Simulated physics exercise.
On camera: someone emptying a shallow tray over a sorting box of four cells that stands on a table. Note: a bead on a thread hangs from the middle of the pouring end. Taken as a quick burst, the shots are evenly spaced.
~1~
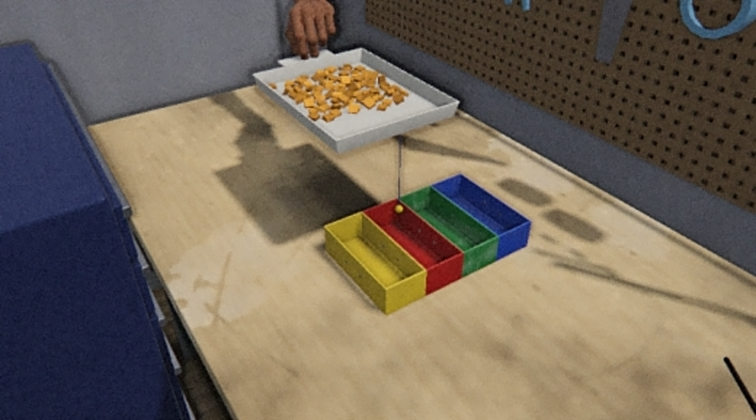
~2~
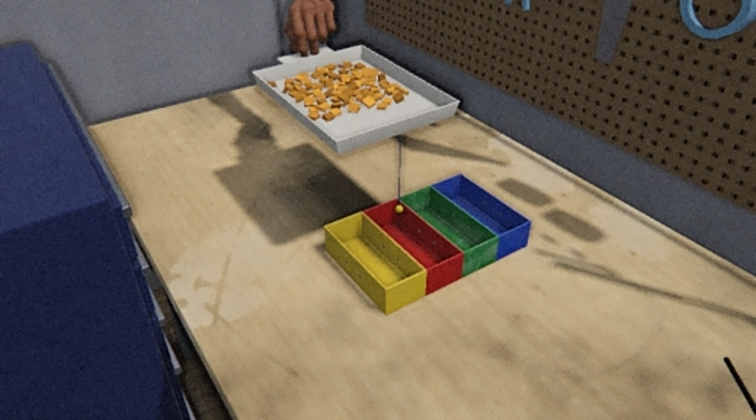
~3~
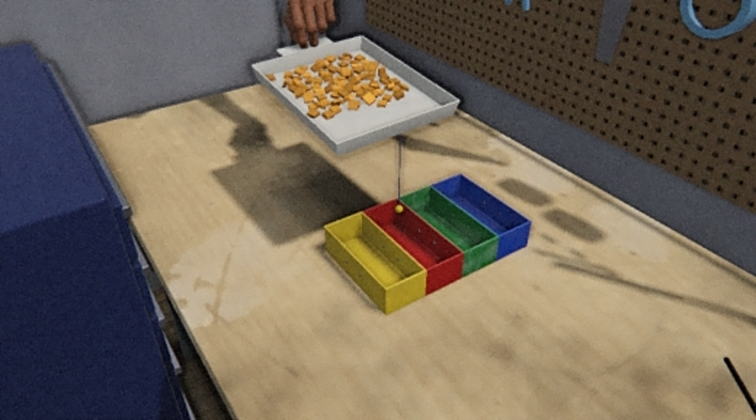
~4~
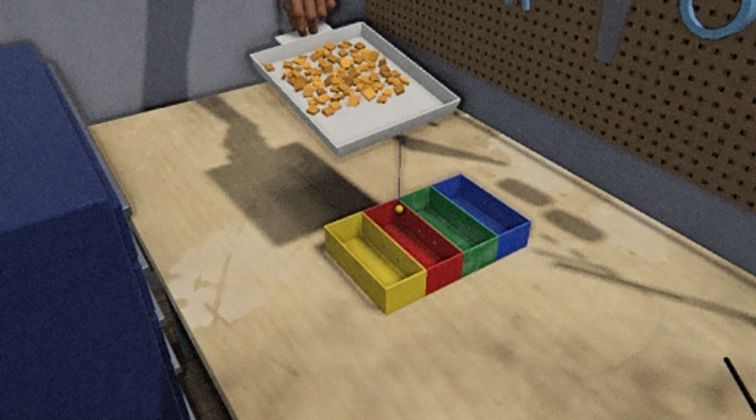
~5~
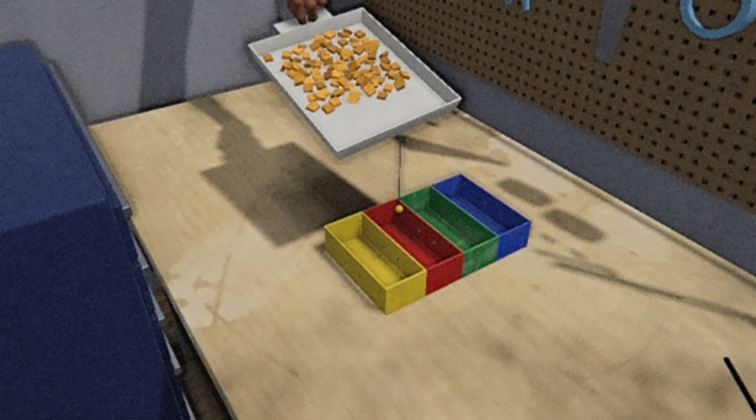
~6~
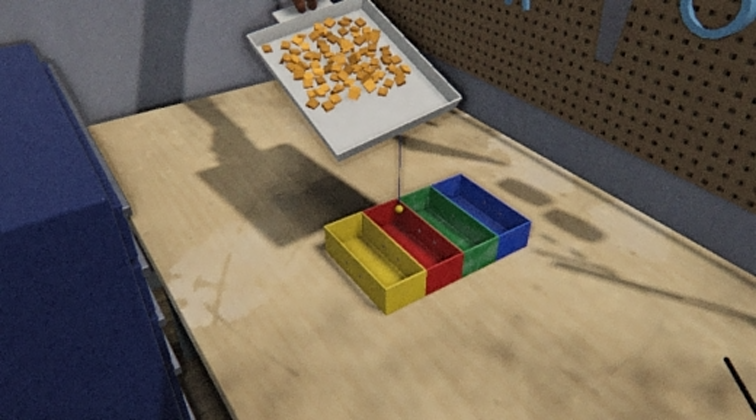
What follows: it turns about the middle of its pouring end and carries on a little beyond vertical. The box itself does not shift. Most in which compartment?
Yellow compartment.
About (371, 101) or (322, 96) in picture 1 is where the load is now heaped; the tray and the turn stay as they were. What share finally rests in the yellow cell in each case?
The first start yields 70 per cent, the second 70 per cent.
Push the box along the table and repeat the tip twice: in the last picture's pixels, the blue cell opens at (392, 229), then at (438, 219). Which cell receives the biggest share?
The cell in green, then the cell in red.
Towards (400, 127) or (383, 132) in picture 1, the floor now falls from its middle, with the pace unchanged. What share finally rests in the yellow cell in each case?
10 % and 40 %.
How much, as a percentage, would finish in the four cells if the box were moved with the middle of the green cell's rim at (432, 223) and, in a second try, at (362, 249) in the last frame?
Result, in turn: 100 %, 100 %.
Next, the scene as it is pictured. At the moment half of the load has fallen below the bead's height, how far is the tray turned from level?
Roughly 105 degrees.
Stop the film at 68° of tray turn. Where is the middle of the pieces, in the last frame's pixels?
In the last view, the load is centred near (361, 131).
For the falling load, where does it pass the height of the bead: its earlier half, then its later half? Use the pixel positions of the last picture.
Around (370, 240) and then (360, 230).
Just after the last frame, tray tipped steeply; almost all on the tray; just a few falling or outside the box.
A moment on, tray tipped past a quarter turn; roughly a third on the tray; roughly a third in the yellow cell; about a tenth in the red cell; roughly a third falling or outside the box.
Further on, tray tipped past a quarter turn; roughly two thirds in the yellow cell; about a tenth in the red cell; roughly a quarter falling or outside the box.
When it is over, tray tipped past a quarter turn; roughly two thirds in the yellow cell; about a tenth in the red cell; not one in the green cell; not one in the blue cell; roughly a quarter outside the box.
